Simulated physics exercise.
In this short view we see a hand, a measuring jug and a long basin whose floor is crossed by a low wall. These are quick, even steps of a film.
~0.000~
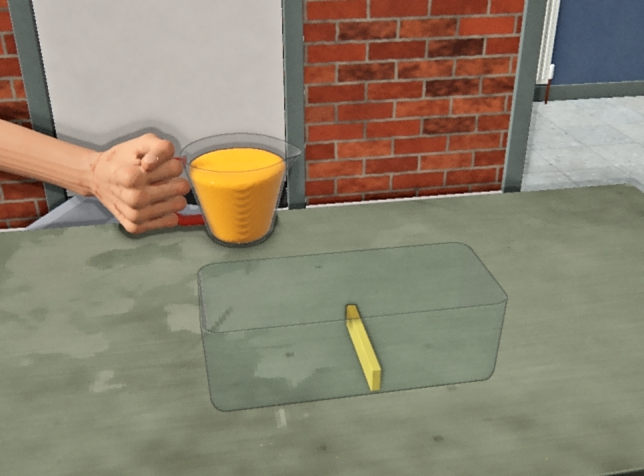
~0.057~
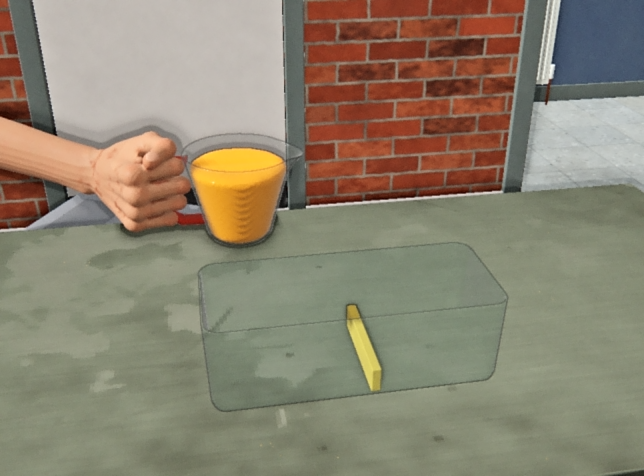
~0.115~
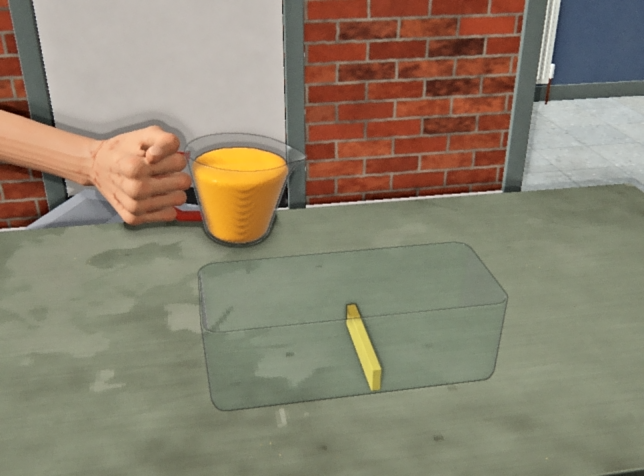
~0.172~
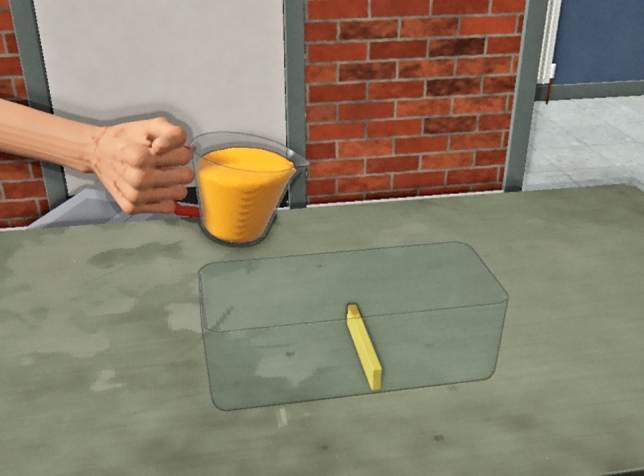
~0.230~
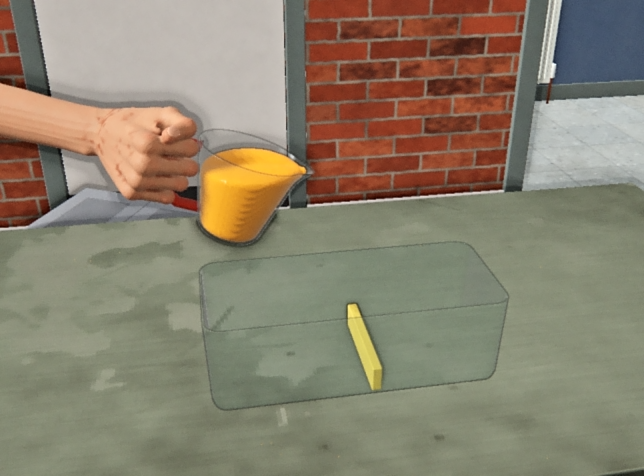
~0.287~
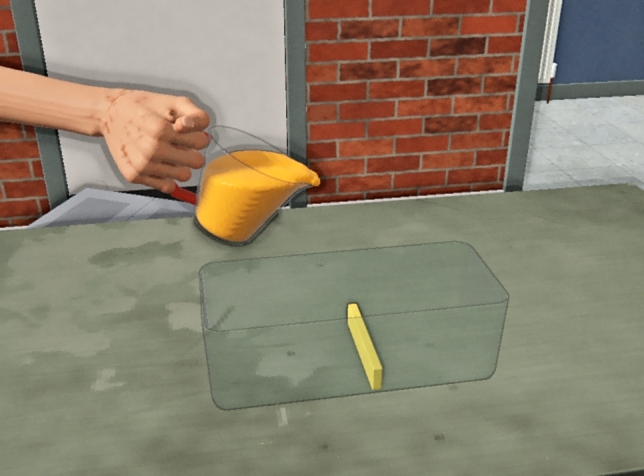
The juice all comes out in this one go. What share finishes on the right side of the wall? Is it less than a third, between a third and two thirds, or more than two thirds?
The share that settles right of the wall is smaller than one third, as I see it.
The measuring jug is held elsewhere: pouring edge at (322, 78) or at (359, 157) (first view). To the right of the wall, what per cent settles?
Roughly 75 % and 90 %.
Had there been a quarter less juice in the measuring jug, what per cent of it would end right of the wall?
Close to 5 per cent.
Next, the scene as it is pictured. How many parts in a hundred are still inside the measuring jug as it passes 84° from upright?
Looks like roughly 45 percent is still held.
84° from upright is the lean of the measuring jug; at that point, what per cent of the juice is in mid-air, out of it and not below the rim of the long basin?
About 25 %.
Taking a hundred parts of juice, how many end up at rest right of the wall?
Share approx. 25 per cent.
A moment on, the measuring jug is tipped on its side and 44 per cent is still to pour, 16 is left of the wall and 13 right of it.
Next, the measuring jug is tipped on its side and 6 per cent is still to pour, 66 is left of the wall and 20 right of it.
Then the measuring jug is tipped on its side and 0 per cent is still to pour, 72 is left of the wall and 24 right of it.
Later the measuring jug is tipped on its side and 0 per cent is still to pour, 73 is left of the wall and 25 right of it.
In the end 73 per cent lies left of the wall, 25 right of it and 3 outside.
